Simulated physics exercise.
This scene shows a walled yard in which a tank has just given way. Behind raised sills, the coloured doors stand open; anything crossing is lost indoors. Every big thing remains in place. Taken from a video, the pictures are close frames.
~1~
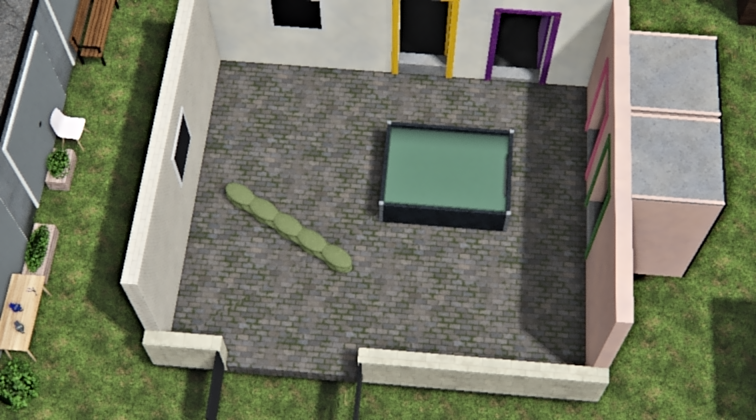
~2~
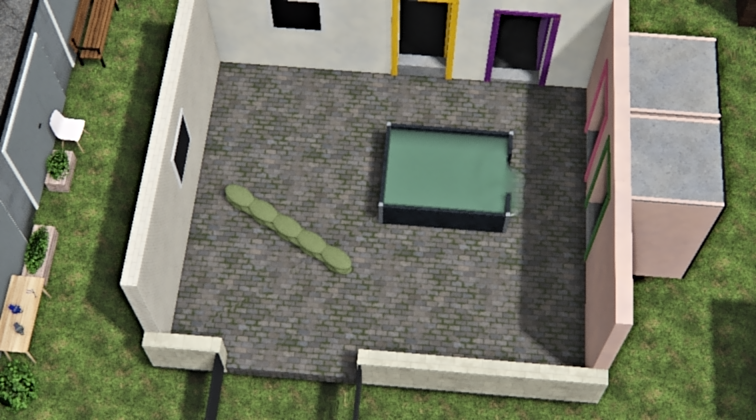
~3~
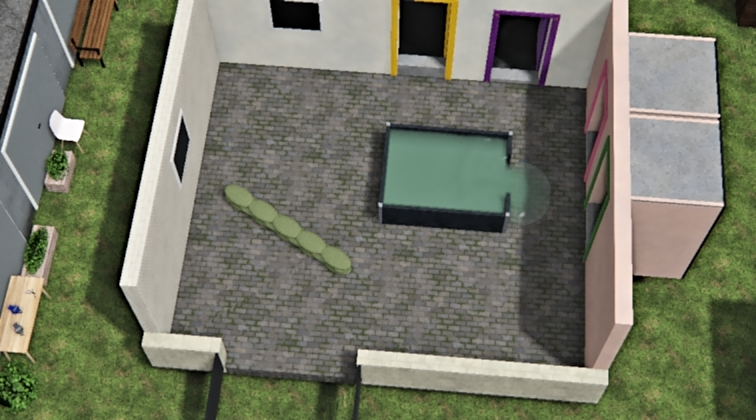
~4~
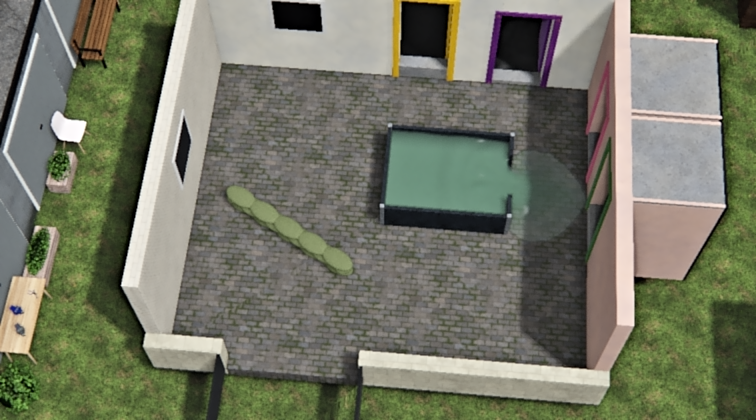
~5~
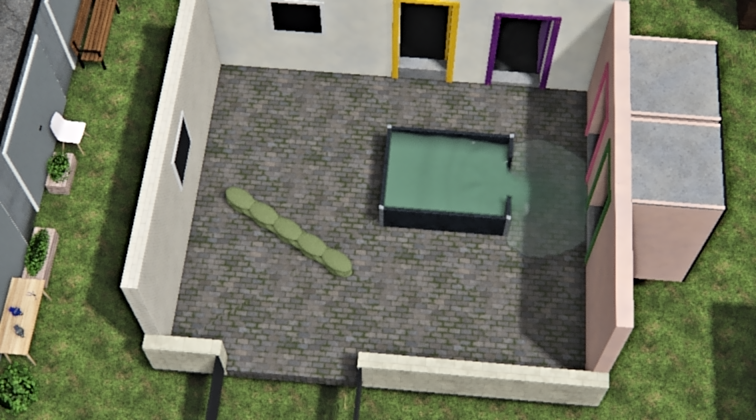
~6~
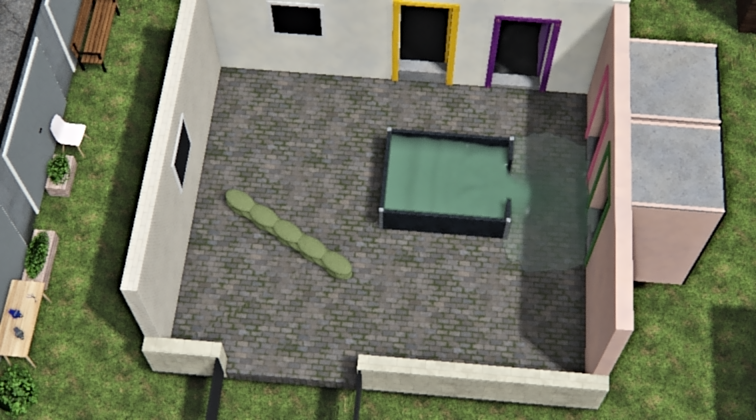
Green water pours from a gap in the tank's right side and spreads across the paving.
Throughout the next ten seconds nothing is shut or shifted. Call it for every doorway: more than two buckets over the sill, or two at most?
My call: The green door two at most; the yellow door two at most; the pink door more than two; the purple door two at most.
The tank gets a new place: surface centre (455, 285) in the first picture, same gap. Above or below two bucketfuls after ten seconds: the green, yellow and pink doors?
I'd say the green door stops short, the yellow door stops short and the pink door stops short.
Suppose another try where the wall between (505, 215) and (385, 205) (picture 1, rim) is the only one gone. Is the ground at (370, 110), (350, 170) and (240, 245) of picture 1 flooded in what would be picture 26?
Unwetted, unwetted, unwetted.
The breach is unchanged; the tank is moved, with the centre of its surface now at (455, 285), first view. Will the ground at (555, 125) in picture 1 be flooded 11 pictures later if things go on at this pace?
Submerged.
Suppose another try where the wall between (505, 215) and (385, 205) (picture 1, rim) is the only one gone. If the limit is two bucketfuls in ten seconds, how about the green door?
Check on green - it keeps within bounds.
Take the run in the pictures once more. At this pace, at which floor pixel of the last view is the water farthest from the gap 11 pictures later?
Roughly at (583, 388).
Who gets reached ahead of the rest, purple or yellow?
It's the door marked purple.
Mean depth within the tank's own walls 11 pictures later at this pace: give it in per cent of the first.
About 60 per cent.
A moment on, water covers 10 % of the floor; the green door under two buckets in, the yellow door not reached, the pink door under two buckets in, the purple door not reached.
Next, water covers 20 % of the floor; the green door under two buckets in, the yellow door not reached, the pink door over two buckets in, the purple door wet at the sill, nothing in.
Then, water covers 35 % of the floor; the green door under two buckets in, the yellow door wet at the sill, nothing in, the pink door over two buckets in, the purple door wet at the sill, nothing in.
Later, water covers 70 % of the floor; the green door under two buckets in, the yellow door wet at the sill, nothing in, the pink door far over two buckets in, the purple door under two buckets in.
In the end, water covers 90 % of the floor; the green door under two buckets in, the yellow door wet at the sill, nothing in, the pink door far over two buckets in, the purple door under two buckets in.
